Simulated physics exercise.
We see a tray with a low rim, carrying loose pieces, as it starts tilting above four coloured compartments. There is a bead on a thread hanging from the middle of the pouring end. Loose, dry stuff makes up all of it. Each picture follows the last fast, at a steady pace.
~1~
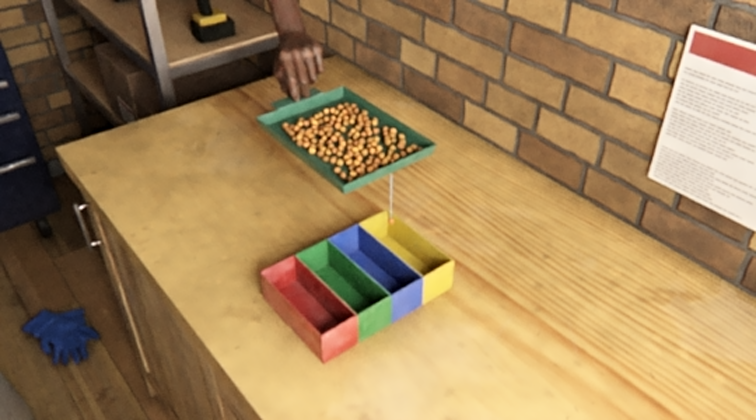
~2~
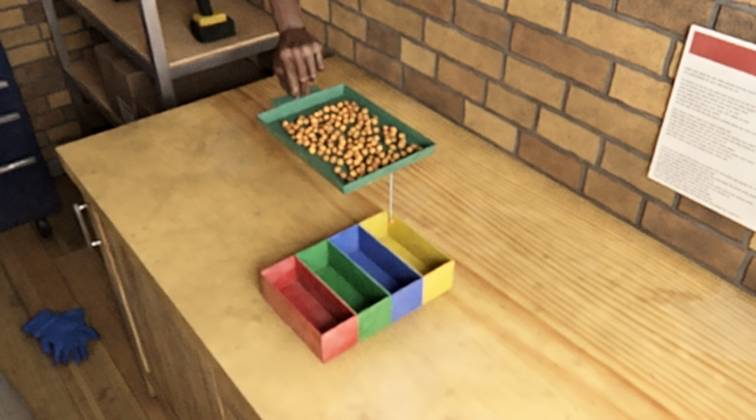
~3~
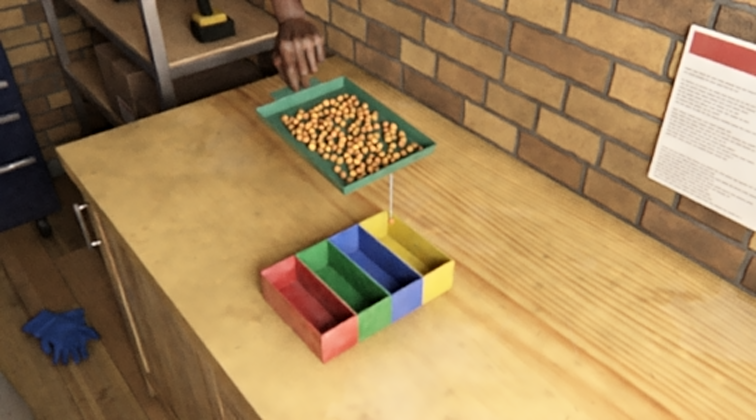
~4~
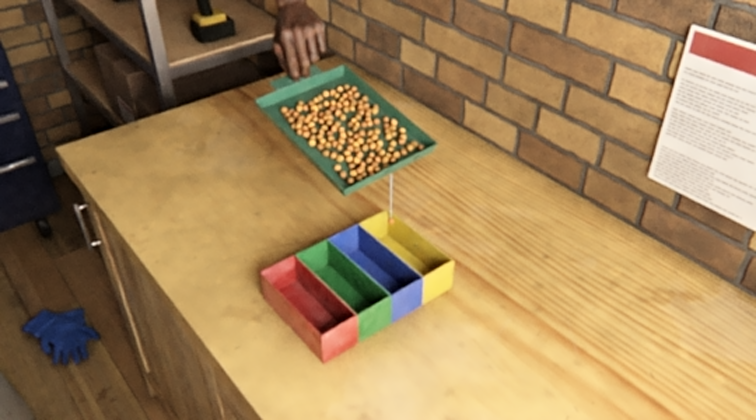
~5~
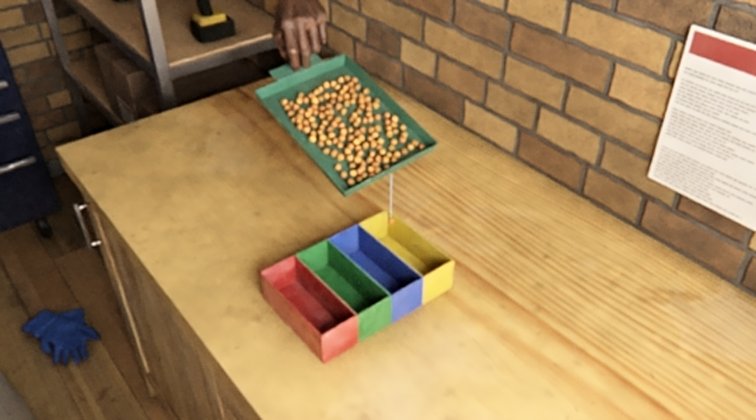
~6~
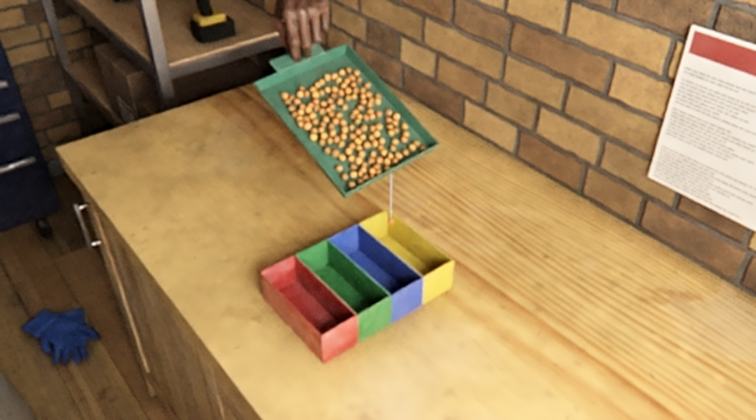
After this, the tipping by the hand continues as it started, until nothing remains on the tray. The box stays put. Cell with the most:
Blue.
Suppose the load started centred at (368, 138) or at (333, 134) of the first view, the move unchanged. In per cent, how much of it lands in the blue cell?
It's 50 percent the first time and 60 percent the second.
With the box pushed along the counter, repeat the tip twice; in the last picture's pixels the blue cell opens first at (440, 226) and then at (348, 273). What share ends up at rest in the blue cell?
In order, 10 % and 20 %.
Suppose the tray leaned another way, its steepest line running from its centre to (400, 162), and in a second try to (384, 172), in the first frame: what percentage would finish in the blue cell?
Lab note: Try one about 0 %, try two 30 %.
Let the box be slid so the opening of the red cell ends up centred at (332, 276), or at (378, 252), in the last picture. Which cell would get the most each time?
For the first spot I'd say green, and for the second spot that red cell.
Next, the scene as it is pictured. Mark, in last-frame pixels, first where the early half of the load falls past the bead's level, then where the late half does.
(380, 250) first, (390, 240) later.
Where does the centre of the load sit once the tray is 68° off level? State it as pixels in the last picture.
The centre of the load shows up near (371, 156) in the last view.
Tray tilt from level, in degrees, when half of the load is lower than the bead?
Roughly 110 degrees from level.
Just after the last frame, tray tipped steeply; almost all on the tray; just a few falling or outside the box.
A moment on, tray tipped past a quarter turn; roughly a third on the tray; about a tenth in the blue cell; about a tenth in the yellow cell; about a tenth in the green cell; roughly a third falling or outside the box.
Further on, tray tipped past a quarter turn; roughly half in the blue cell; roughly a quarter in the yellow cell; about a tenth in the green cell; about a tenth falling or outside the box.
When it is over, tray tipped past a quarter turn; roughly half in the blue cell; roughly a quarter in the yellow cell; about a tenth in the green cell; not one in the red cell; about a tenth outside the box.
